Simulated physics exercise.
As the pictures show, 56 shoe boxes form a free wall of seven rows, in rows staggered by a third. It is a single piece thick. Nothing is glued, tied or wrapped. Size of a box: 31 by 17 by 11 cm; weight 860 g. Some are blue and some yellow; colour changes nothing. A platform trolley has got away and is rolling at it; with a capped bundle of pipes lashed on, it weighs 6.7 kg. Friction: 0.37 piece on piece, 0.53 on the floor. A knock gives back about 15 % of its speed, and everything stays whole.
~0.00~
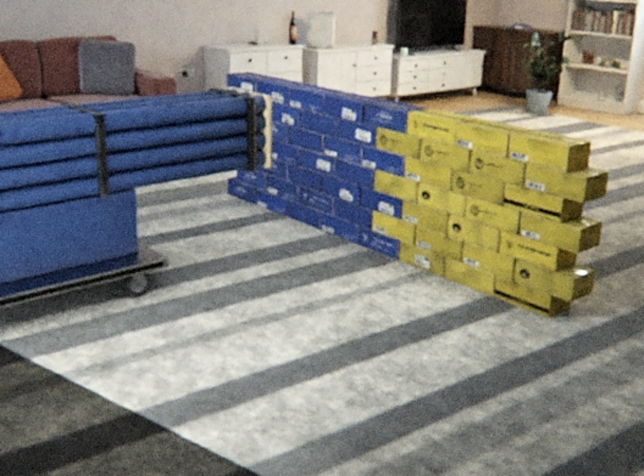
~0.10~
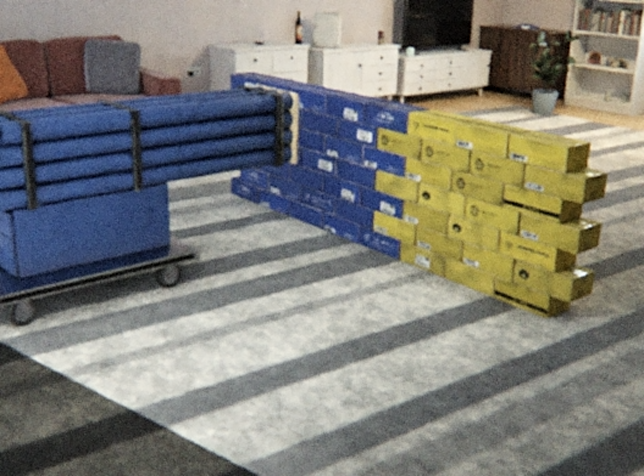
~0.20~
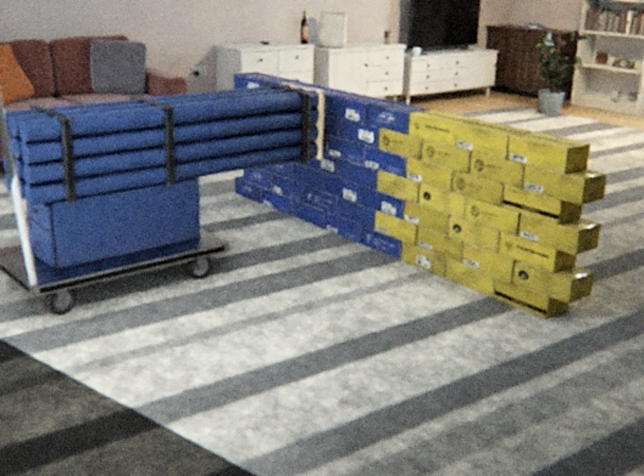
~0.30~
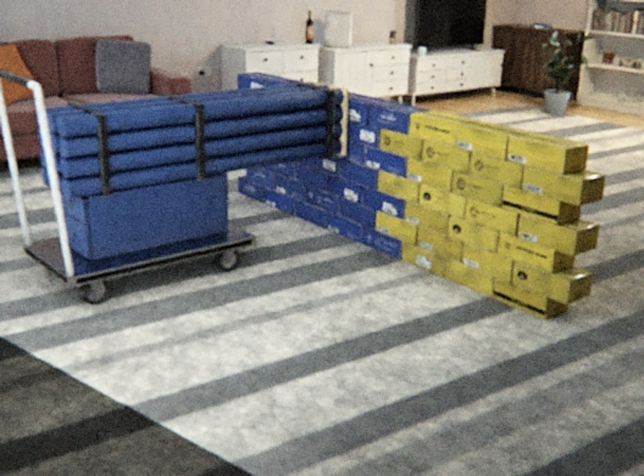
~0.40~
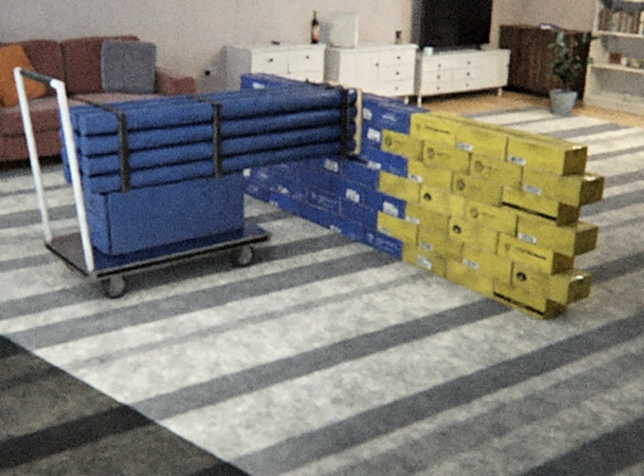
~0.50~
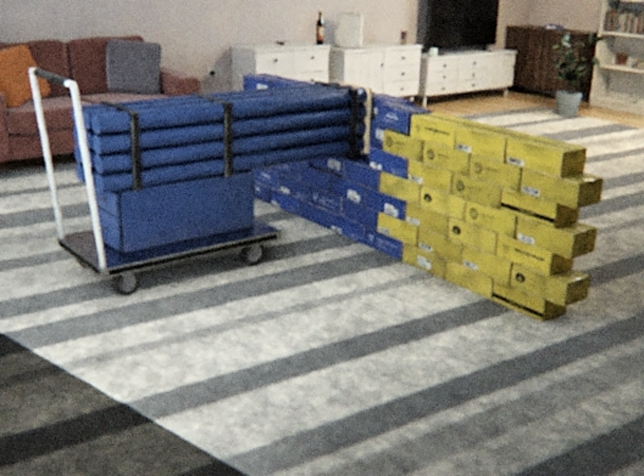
A wall of blue and yellow boxes stood on a striped floor as a trolley carrying a strapped blue bundle rolled in from the left and pushed into the blue part, while the yellow end stayed put.
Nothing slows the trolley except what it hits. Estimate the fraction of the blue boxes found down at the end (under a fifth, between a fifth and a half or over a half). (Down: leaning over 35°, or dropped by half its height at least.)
Between a fifth and a half of them.
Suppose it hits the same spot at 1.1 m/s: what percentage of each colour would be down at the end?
Then blue 0, yellow 0 per cent.
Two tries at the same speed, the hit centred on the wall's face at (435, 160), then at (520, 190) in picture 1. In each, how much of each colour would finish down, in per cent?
Blue 0 then 0, yellow 0 then 40 per cent.
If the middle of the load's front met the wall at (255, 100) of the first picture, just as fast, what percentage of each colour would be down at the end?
Then blue 30, yellow 0 per cent.
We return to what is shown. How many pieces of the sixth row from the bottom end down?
3 of them.
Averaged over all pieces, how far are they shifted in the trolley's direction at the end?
About 5 cm.
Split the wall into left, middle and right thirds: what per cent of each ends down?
In per cent: Left 20, middle 30, right 0.
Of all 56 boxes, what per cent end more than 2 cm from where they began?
20 per cent.
Around 0.66 s, load 17 cm past the wall's line, still rolling; none of the 32 blue boxes down (0 of 56 in all colours); top blue box tipped 23°, 37 mm lower.
Around 0.86 s, load 20 cm past the wall's line, still rolling; 9 of the 32 blue boxes down (9 of 56 in all colours); top blue box tipped 66°, 29 cm lower.
Around 1.14 s, load 23 cm past the wall's line, still rolling; 9 of the 32 blue boxes down (9 of 56 in all colours); top blue box on its side.
Finally (2.3 s), load 24 cm past the wall's line, stopped; 9 of the 32 blue boxes down (9 of 56 in all colours); top blue box upside down; top yellow box unmoved. That is 28 per cent. Seen by the last camera, middles, top blue box near (401, 184), top yellow box near (444, 130).
